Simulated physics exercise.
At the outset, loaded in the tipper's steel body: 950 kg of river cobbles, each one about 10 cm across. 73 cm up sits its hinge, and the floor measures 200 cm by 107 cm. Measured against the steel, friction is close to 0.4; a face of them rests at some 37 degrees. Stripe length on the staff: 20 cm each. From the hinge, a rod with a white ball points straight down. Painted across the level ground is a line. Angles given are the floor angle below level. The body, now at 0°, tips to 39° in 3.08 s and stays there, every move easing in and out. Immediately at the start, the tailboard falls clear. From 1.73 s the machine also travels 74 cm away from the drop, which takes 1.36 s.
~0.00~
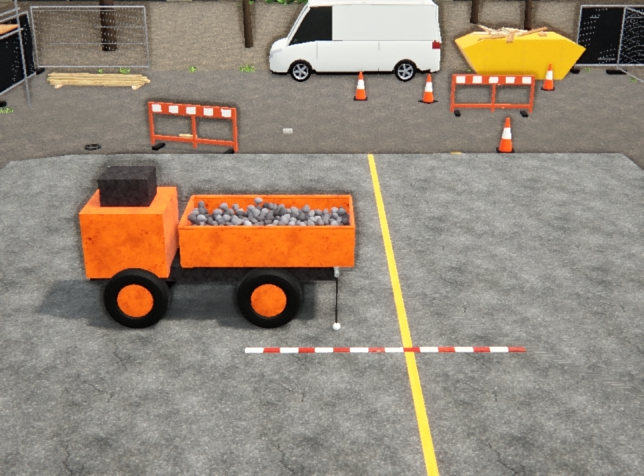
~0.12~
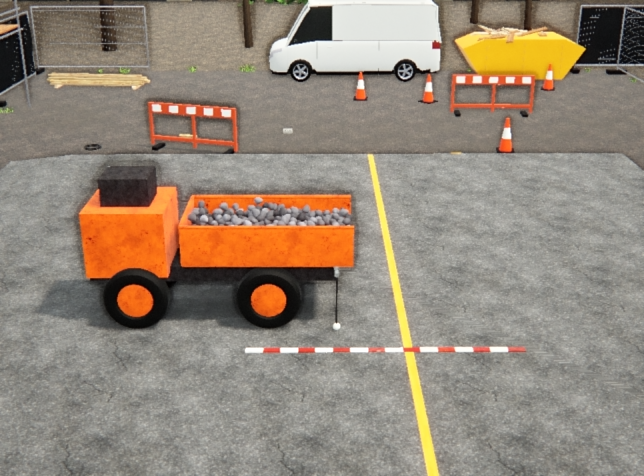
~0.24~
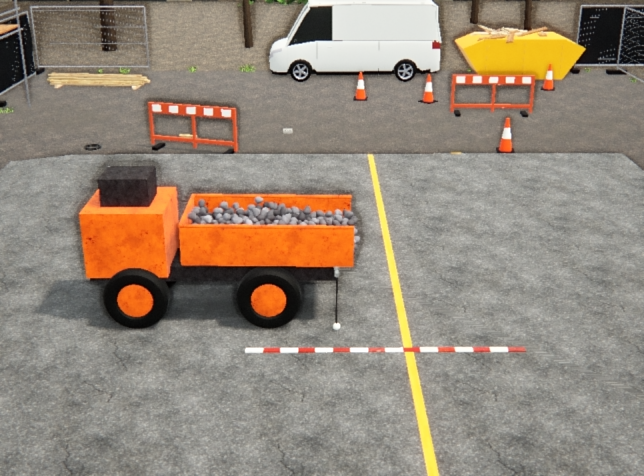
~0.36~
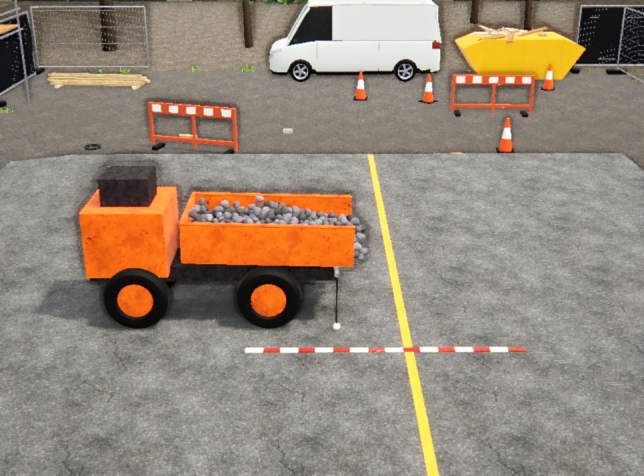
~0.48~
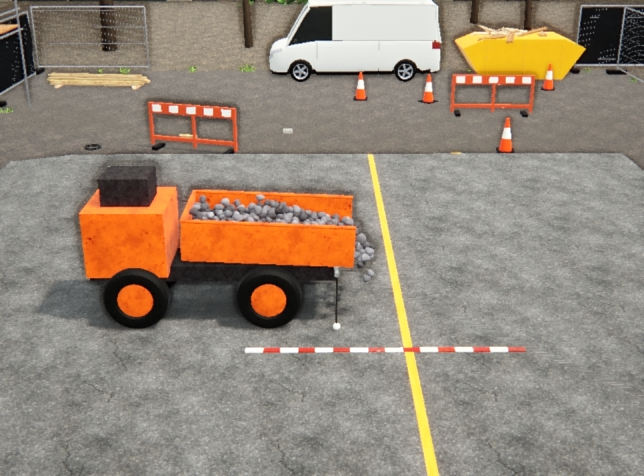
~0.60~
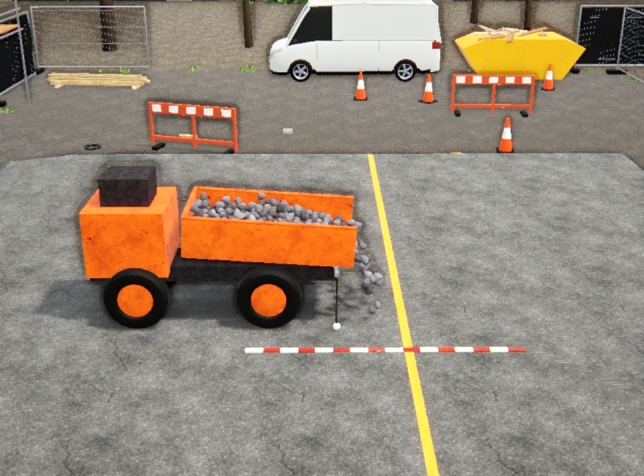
An orange tipper truck full of grey stones stood still on the tarmac while its body tilted up slightly, and a small stream of stones slid out of the right-hand end and dropped beside the yellow line.
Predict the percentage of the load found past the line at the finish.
Roughly 15 % is past the line.
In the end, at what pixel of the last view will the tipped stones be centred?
Somewhere near pixel (358, 299).
After 2.3 s the floor is at 33°; 54 % in the body, 41 % short of the line, 5 % past the line; the foremost stones are at (433, 301).
After 3.2 s the floor is at 39°; 1 % in the body, 86 % short of the line, 13 % past the line; the foremost stones are at (456, 305).
After 3.5 s the floor is at 39°; 0 % in the body, 86 % short of the line, 14 % past the line; the foremost stones are at (456, 305).
After 6.4 s the floor is at 39°; 0 % in the body, 86 % short of the line, 14 % past the line; the foremost stones are at (456, 305).
